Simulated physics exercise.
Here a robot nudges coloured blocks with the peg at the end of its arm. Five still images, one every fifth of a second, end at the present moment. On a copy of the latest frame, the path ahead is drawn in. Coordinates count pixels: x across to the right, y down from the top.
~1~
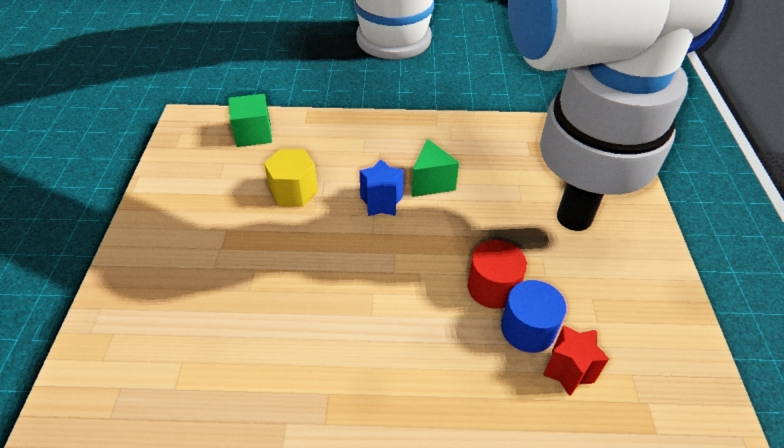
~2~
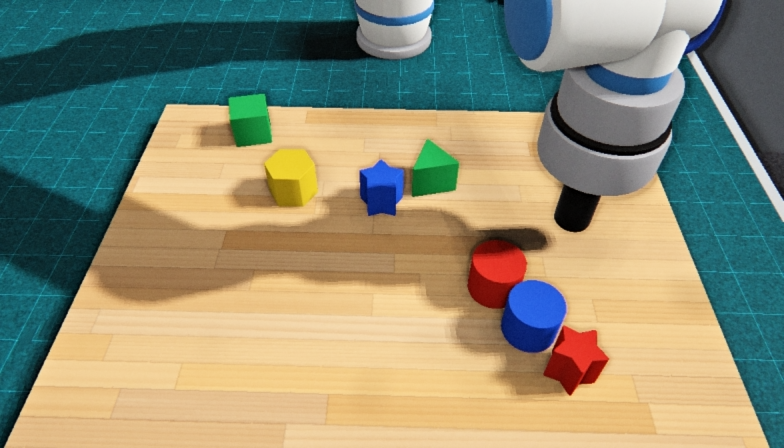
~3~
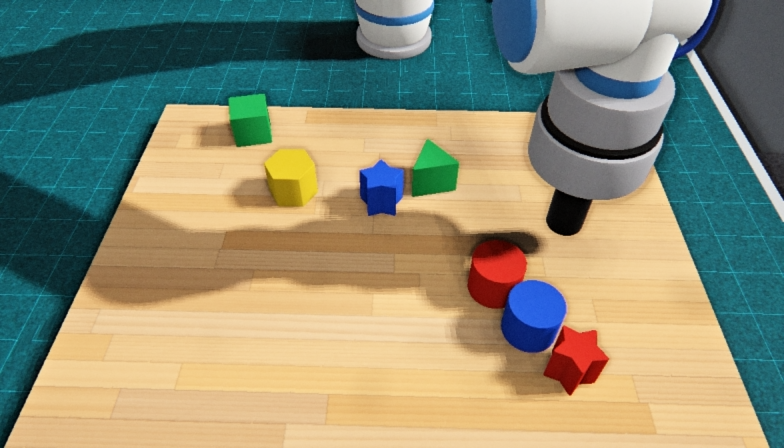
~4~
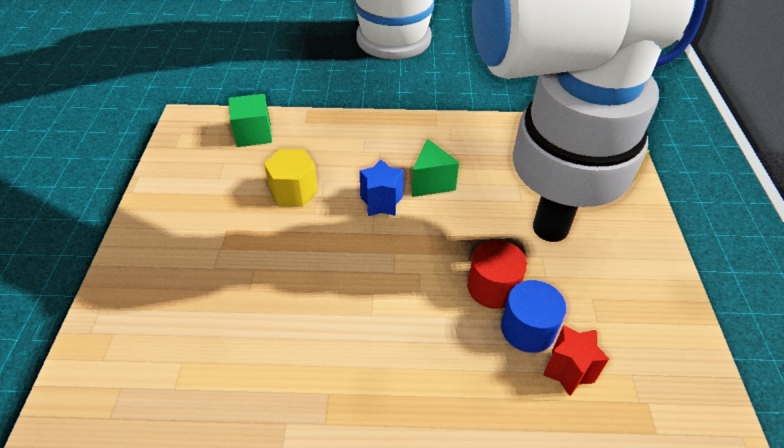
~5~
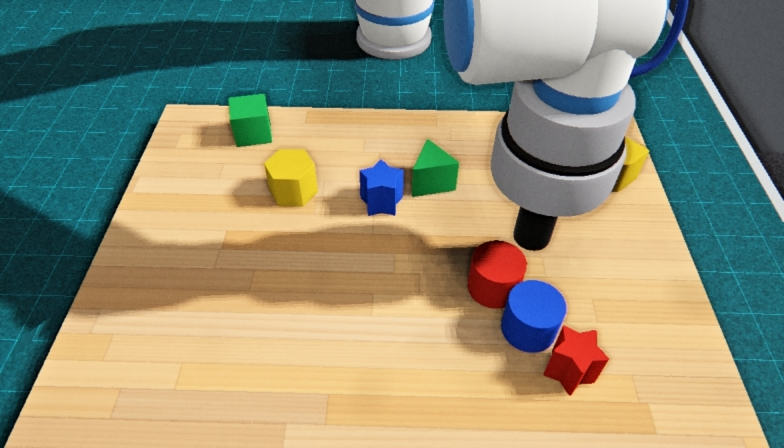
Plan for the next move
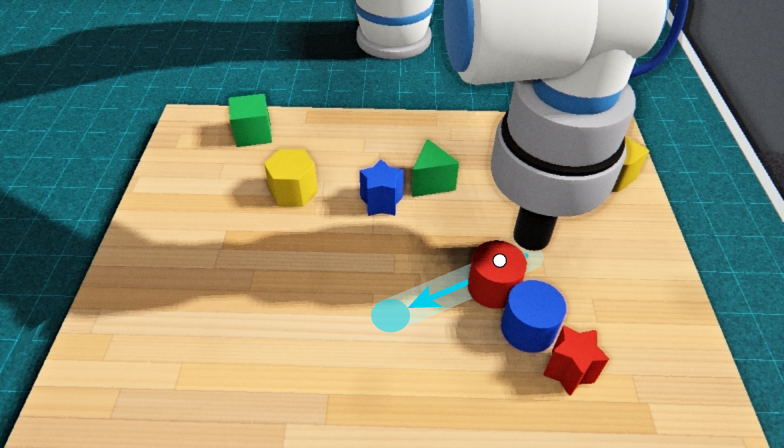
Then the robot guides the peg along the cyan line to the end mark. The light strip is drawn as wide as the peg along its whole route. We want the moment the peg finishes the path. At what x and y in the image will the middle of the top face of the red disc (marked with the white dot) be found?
If I read the scene right, the answer is (449, 312).
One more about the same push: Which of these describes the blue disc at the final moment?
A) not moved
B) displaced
That would be A.
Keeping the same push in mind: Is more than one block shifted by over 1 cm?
No, that is not what happens.
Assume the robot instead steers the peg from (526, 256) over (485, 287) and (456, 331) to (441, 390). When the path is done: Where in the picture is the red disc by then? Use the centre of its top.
(401, 398)
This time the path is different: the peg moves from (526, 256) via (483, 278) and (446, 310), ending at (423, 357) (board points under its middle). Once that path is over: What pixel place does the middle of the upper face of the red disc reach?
Top centre: (457, 373).
The line goes in a line from (526, 256) to (391, 315); the dot is on the red disc.
On the path given first. One third of the way, peg (487, 258); red disc (475, 283).
Two thirds of the way, peg (440, 278); red disc (454, 308).
At the end, peg (391, 299); red disc (449, 312); blue disc unmoved.
